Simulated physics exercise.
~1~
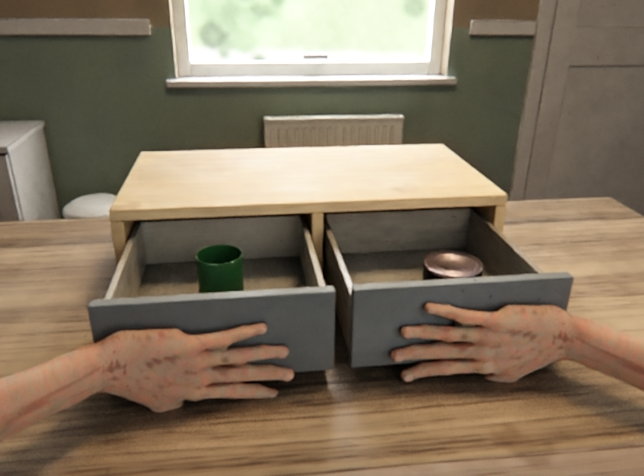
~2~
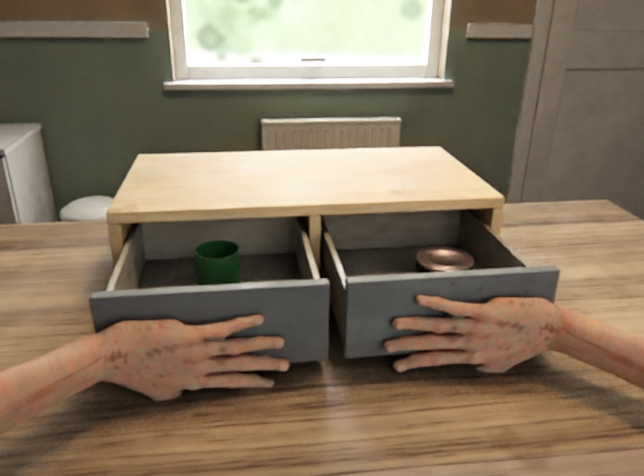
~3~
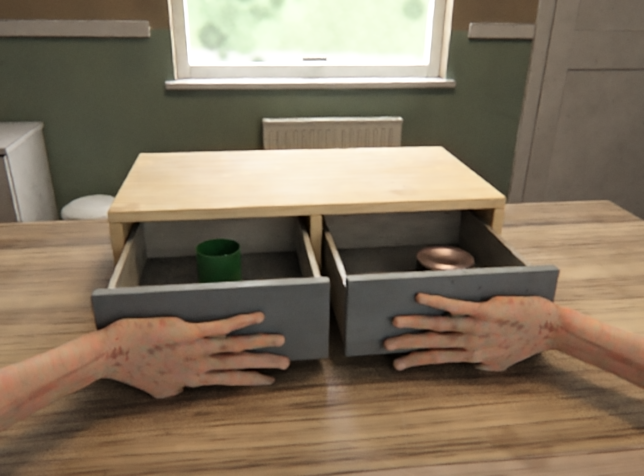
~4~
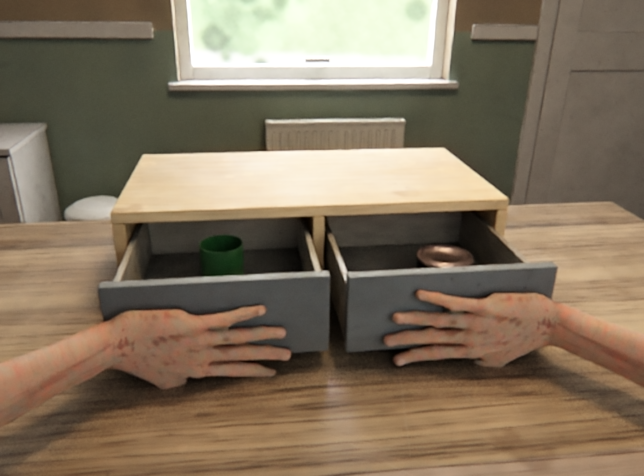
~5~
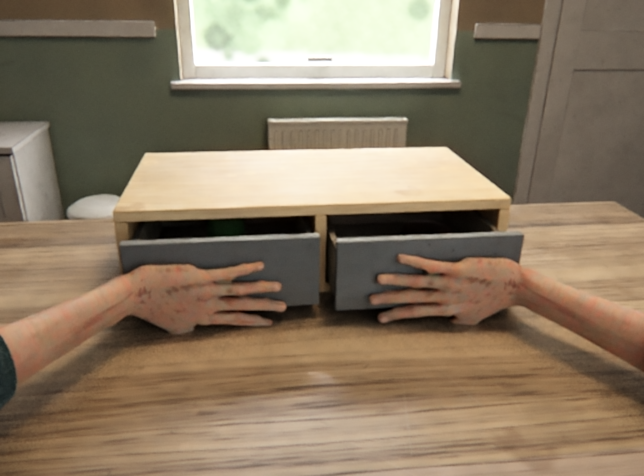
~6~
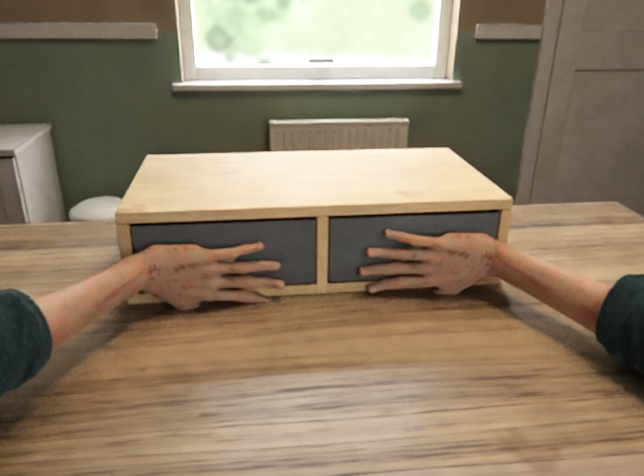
Two bare hands rest against the grey fronts of two open drawers in a pale wooden chest, seen from the front and slightly above on a wooden table, with a green wall, radiator and bright window behind. A green beaker stands upright in the left drawer, and a low, dark, coppery pot sits in the right one. The hands ease both drawers in slightly, then pause. They push on, and the fronts slide inward until the beaker and pot are almost lost from view. Finally both drawers sit shut, flush with the chest, the hands still on them.
